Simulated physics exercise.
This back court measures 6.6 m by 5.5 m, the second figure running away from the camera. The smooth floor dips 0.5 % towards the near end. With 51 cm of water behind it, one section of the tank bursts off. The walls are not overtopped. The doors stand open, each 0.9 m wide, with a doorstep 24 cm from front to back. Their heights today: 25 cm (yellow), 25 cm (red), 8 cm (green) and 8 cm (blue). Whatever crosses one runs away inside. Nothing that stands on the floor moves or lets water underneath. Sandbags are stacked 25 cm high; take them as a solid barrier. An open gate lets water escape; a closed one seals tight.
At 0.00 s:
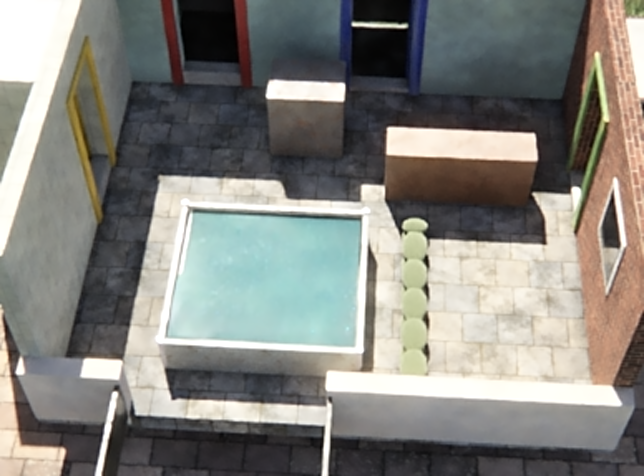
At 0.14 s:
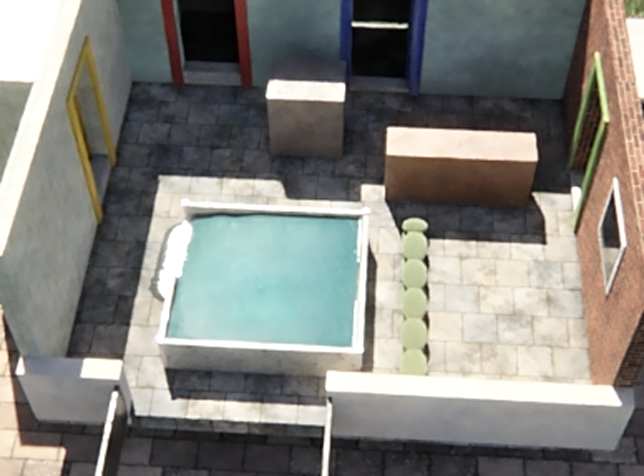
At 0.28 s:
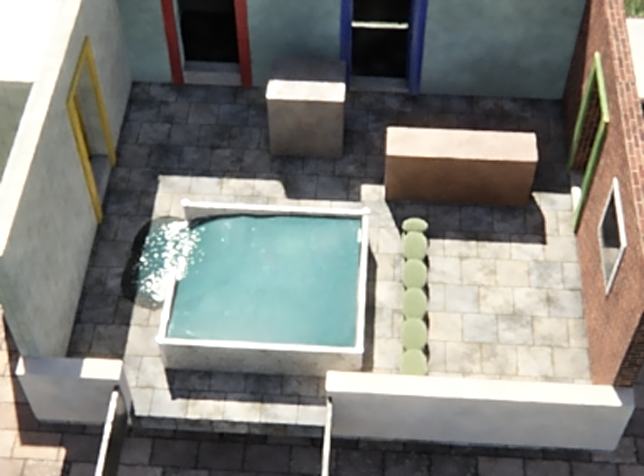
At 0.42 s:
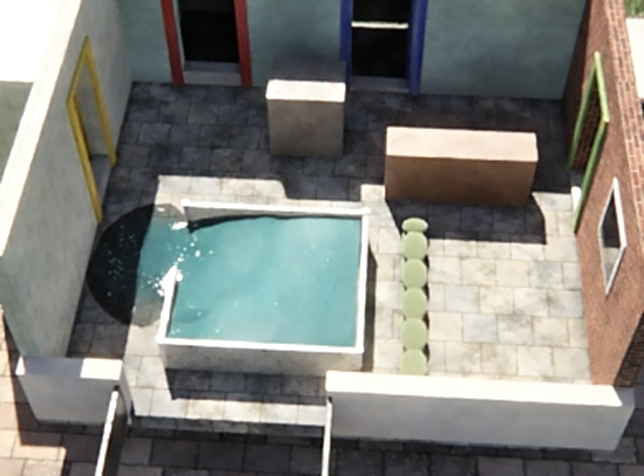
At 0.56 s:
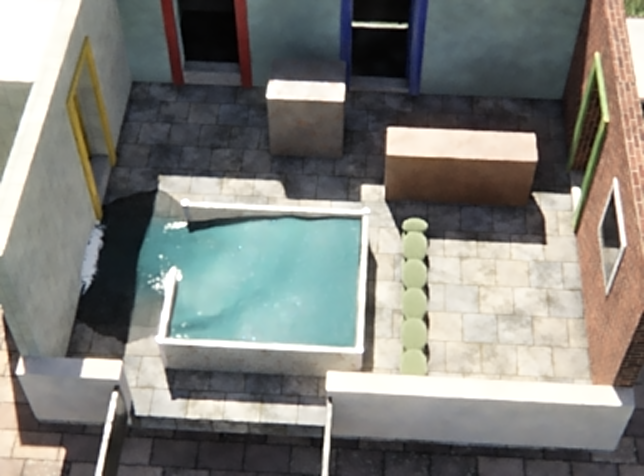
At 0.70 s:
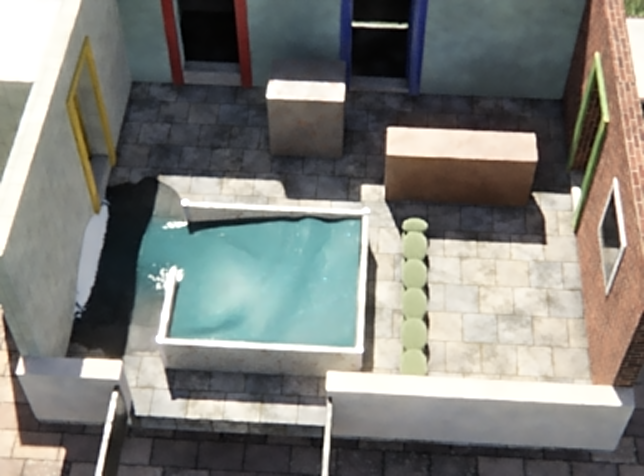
Water burst out through the left side of a raised tank in a walled courtyard, splashed white onto the paving, then spread in a dark sheet to the left wall and the yellow door.
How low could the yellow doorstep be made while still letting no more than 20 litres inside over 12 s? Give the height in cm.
It would have to be roughly 18 cm high.
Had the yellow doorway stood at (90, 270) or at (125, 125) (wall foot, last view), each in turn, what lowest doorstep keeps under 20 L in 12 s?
Roughly 31 and 9.5 cm.
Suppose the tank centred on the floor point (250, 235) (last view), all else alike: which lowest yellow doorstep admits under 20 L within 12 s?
About 35 cm.
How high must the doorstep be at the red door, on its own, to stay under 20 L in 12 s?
Roughly 13.5 cm at red.
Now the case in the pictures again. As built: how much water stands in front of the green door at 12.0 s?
Roughly 6.0 cm deep.
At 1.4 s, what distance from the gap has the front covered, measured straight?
Roughly 2.8 m.
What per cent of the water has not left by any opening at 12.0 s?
Some 82 per cent remains.
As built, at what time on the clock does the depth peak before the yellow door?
Around 1.8 s.
After 1.4 s water covers 15 % of the floor, deepest (37 cm) near (105, 253); 21 cm at the yellow door, 0 litres in over its 25 cm doorstep.
After 3.0 s water covers 35 % of the floor, deepest (30 cm) near (58, 393); 19 cm at the yellow door, 2 litres in over its 25 cm doorstep.
After 12.0 s water covers 95 % of the floor, deepest (11 cm) near (58, 393); 7 cm at the yellow door, 2 litres in over its 25 cm doorstep.
At the yellow door as built, the water arrived by 0.8 s and peaked near 25 cm at 1.8 s.
Run again over the same 12 s with other heights there, 32 litres in over 16 cm, 7 litres over 22 cm. The limit of 20 litres is kept from about 18 cm up.
